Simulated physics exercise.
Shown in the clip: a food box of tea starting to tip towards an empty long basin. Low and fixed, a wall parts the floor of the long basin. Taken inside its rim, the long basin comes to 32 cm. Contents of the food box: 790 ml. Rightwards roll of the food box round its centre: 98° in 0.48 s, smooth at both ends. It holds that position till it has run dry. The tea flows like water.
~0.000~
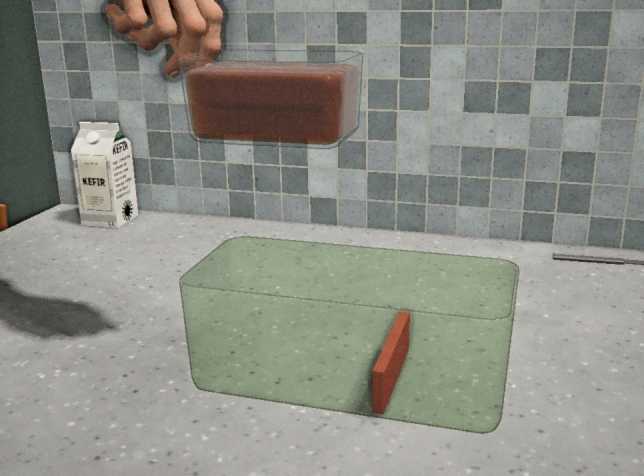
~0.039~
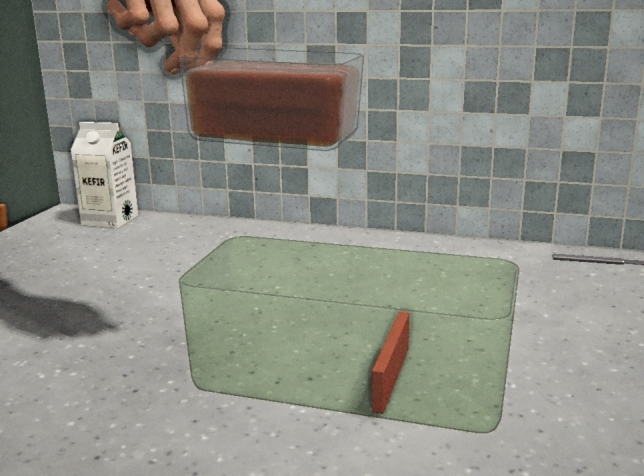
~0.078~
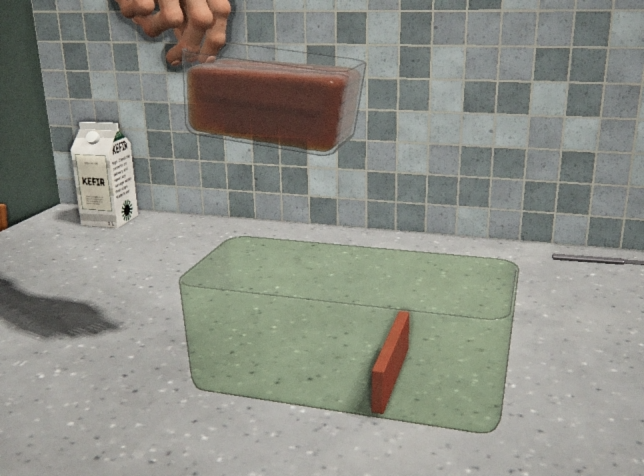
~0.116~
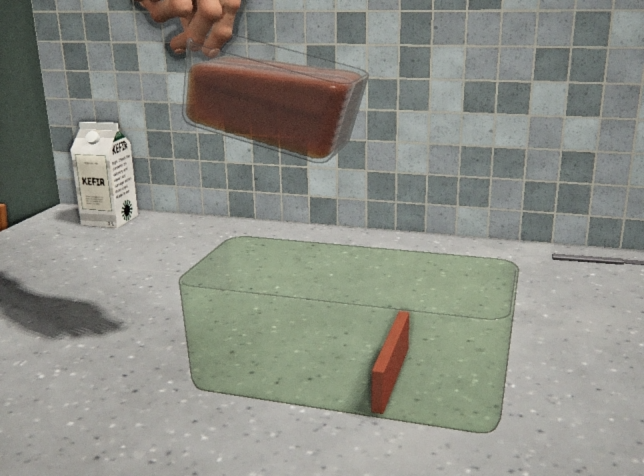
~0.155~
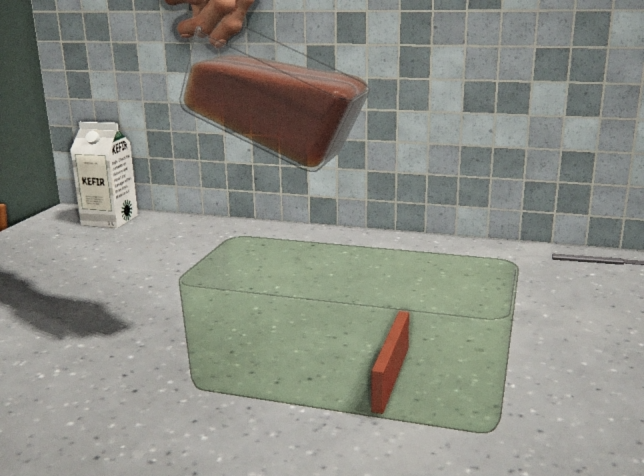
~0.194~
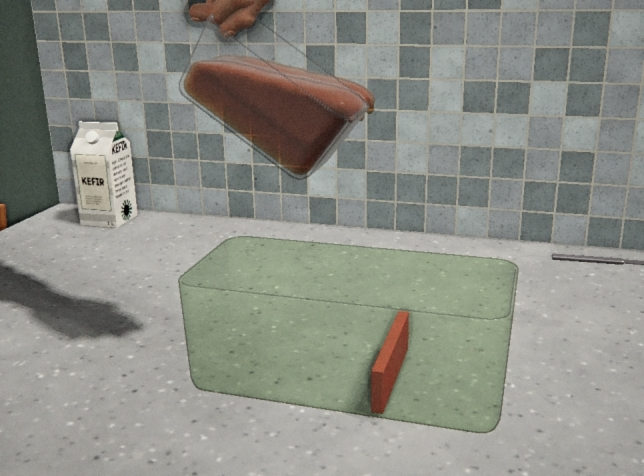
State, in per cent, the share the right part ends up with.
The right part ends up with roughly 53 %.
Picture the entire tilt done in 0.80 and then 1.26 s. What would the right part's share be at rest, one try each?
65 per cent first, 70 per cent second.
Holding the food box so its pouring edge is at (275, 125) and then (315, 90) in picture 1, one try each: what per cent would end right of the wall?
10 and 20 %.
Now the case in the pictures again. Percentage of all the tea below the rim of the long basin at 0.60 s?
Around 76 per cent of the whole.
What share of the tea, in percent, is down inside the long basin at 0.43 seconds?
Around 24%.
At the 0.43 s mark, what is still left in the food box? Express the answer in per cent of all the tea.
20 %.
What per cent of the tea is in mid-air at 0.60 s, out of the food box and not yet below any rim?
In-air share: About 16 %.
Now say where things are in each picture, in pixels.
Tilt 0°; pouring edge (353, 60); surface from (202, 67) to (352, 71); the long basin's rim runs from (205, 260) to (515, 291); the wall's top is at (393, 340), in the first frame.
Tilt 2°; pouring edge (354, 62); surface from (203, 66) to (353, 71), in the second frame.
Tilt 6°; pouring edge (356, 69); surface from (204, 64) to (355, 74), in the third frame.
Tilt 13°; pouring edge (359, 81); surface from (206, 62) to (359, 79), in the fourth frame.
Tilt 23°; pouring edge (361, 97); surface from (207, 63) to (363, 92); 2 per cent is over the edge, in the fifth frame.
Tilt 34°; pouring edge (359, 115); surface from (206, 63) to (353, 99); 7 per cent is over the edge, in the sixth frame.
By 0.43 s the tilt is 95° and 20 per cent is still to pour, 1 is left of the wall and 23 right of it.
By 0.60 s the tilt is 98° and 4 per cent is still to pour, 13 is left of the wall and 62 right of it.
By 0.78 s the tilt is 98° and 1 per cent is still to pour, 23 is left of the wall and 51 right of it.
By 0.98 s the tilt is 98° and 0 per cent is still to pour, 32 is left of the wall and 58 right of it.
At rest 37 per cent lies left of the wall, 53 right of it and 9 outside.
